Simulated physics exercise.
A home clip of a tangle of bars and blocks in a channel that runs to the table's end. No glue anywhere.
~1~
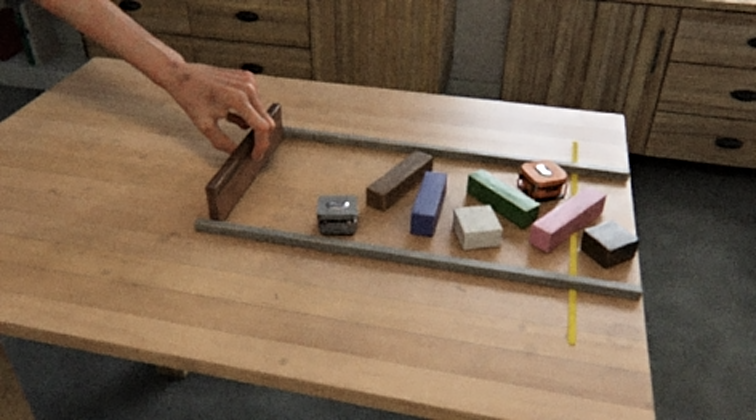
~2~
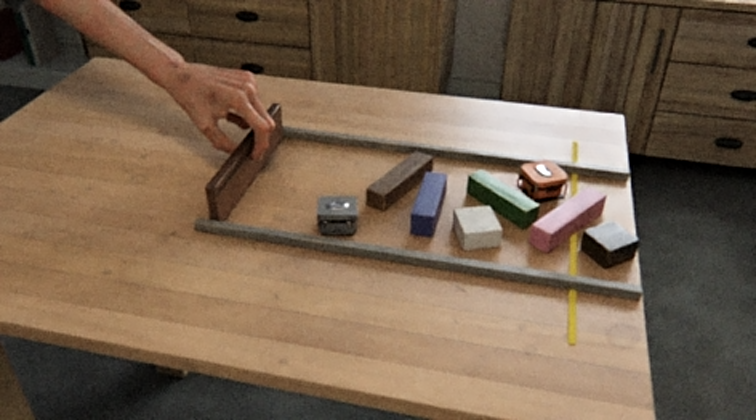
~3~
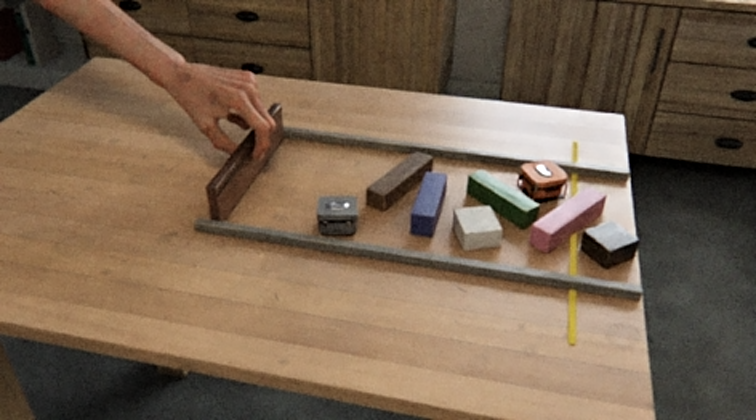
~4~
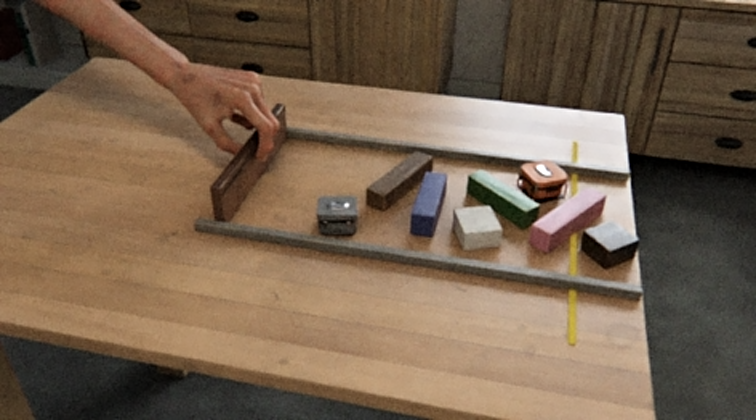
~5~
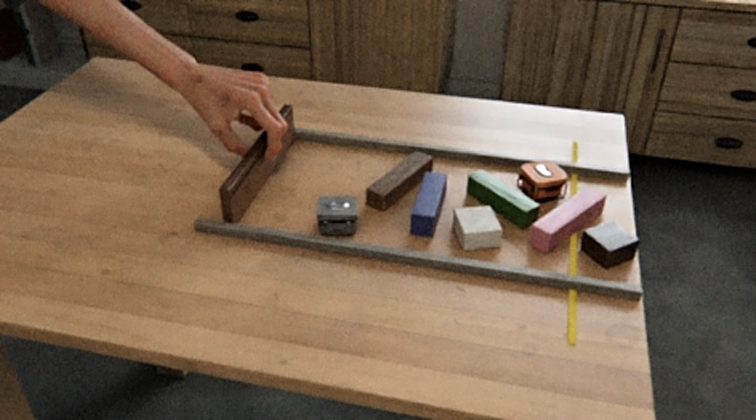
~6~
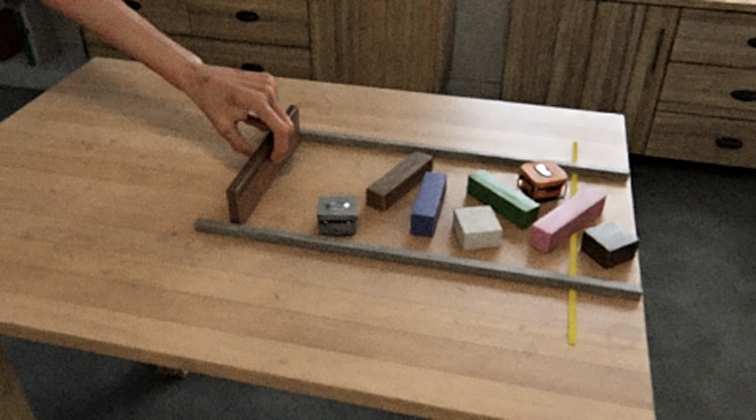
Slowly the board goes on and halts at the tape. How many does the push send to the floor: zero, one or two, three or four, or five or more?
Outcome: The number that fall off is three or four.
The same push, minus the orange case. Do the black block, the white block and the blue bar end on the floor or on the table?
The black block tumbles off, the white block is lost, the blue bar does not fall.
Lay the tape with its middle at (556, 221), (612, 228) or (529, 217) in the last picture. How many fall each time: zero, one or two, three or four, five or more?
In that order: One to two; five or more; one to two.
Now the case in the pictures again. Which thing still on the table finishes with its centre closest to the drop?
That is the green bar.
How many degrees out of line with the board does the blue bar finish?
Some 10 degrees.
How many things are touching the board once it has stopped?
That makes 2.
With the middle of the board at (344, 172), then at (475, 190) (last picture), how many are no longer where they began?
At the one place 1, at the other 8.
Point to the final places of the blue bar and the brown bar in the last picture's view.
Near (621, 229) and (587, 205).
A little later, none off yet; black block at rest near (609, 244); pink bar at rest near (568, 219); orange case at rest near (543, 182).
When it is over, the number that fall off is three or four; down, white block, orange case, pink bar and black block.
